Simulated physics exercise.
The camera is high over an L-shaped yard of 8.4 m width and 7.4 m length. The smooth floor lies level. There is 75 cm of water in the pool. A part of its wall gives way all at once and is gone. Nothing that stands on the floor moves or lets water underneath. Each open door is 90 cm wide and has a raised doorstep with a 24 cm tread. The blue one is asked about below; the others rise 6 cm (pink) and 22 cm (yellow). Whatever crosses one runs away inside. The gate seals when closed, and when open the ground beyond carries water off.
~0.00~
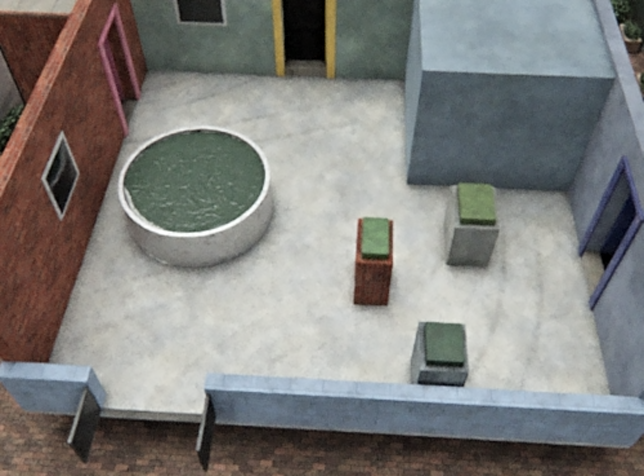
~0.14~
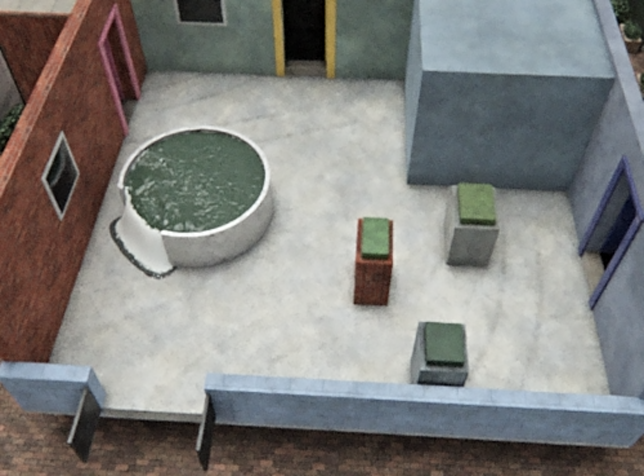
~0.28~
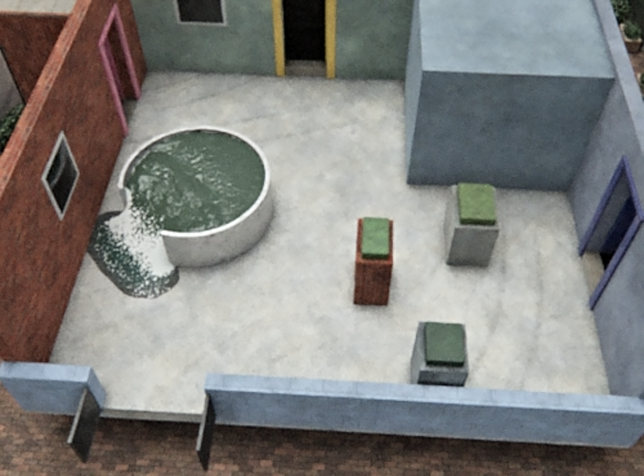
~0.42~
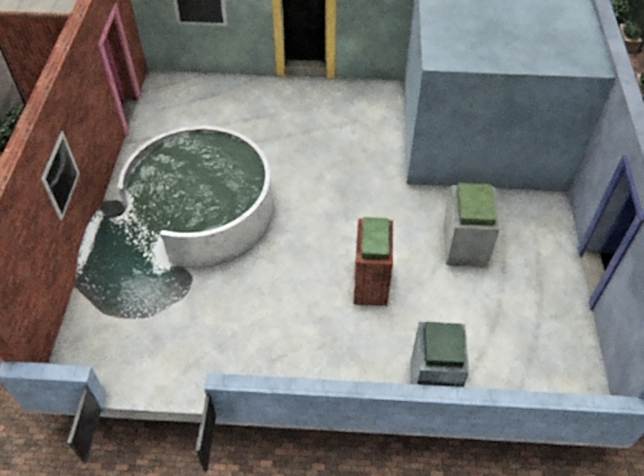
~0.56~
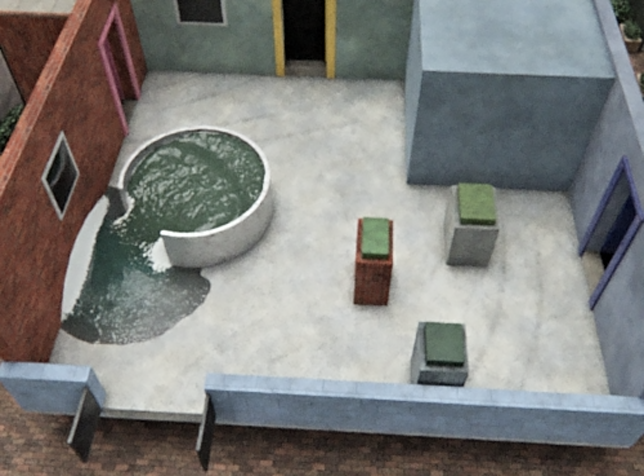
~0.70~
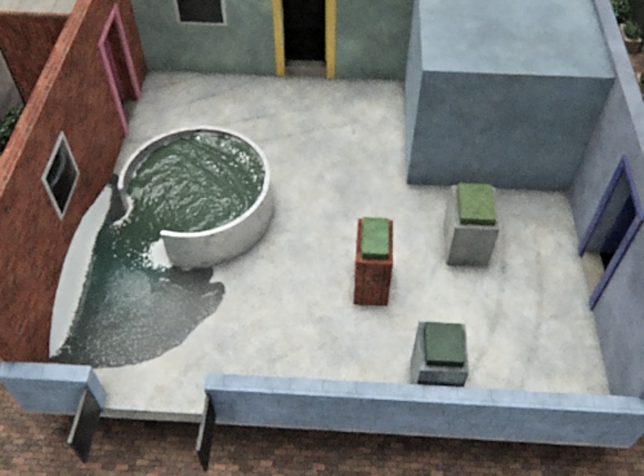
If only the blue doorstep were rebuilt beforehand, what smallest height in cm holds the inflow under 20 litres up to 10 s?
Close to 7.5 cm is just enough.
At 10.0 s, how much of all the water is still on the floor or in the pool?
Some 72 per cent remains.
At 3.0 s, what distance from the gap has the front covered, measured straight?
Some 5.8 m out.
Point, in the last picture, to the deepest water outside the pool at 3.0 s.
Around (52, 356).
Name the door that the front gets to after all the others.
Last comes the blue one.
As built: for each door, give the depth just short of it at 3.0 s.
Depths in cm: Pink 5, yellow 0, blue 0.
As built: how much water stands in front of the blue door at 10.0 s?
Roughly 7.0 cm deep.
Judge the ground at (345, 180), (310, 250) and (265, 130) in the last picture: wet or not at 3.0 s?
In that order: Not reached, not reached, still dry.
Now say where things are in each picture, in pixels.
In the first picture, still water, 75 cm deep, in the pool at (195, 181); the blue door at (606, 242) is dry.
In the second picture, the front is at (152, 273), 0.3 m from the gap at (140, 234); 0.4 m2 of floor is wet, 75 cm left at the back.
In the third picture, the gap is at (141, 237), the front 0.8 m out at (136, 294); the back of the pool holds 75 cm.
In the fourth picture, the gap is at (141, 238), the front 1.2 m out at (105, 308); the back of the pool holds 75 cm.
In the fifth picture, the front is at (63, 322), 1.8 m from the gap at (141, 238); 3.5 m2 of floor is wet, 75 cm left at the back.
In the sixth picture, the gap is at (141, 237), the front 2.3 m out at (52, 356); the back of the pool holds 71 cm; the blue door at (606, 242), 7.5 m from the gap, is still 6.6 m from the nearest water.
After 1.4 s water covers 15 % of the floor, deepest (64 cm) near (44, 377); it has not reached the blue door.
After 3.0 s water covers 35 % of the floor, deepest (39 cm) near (52, 356); it has not reached the blue door.
After 10.0 s water covers 95 % of the floor, deepest (10 cm) near (320, 405); 7 cm at the blue door, 0 litres in over its 19 cm doorstep.
At the blue door as built, the water arrived by 5.1 s and peaked near 12 cm at 5.8 s.
With a doorstep of 6.5 cm, 35 litres would have come in within the 10 s; with 8.5 cm, 13 litres. So under 20 litres takes about 7.5 cm.
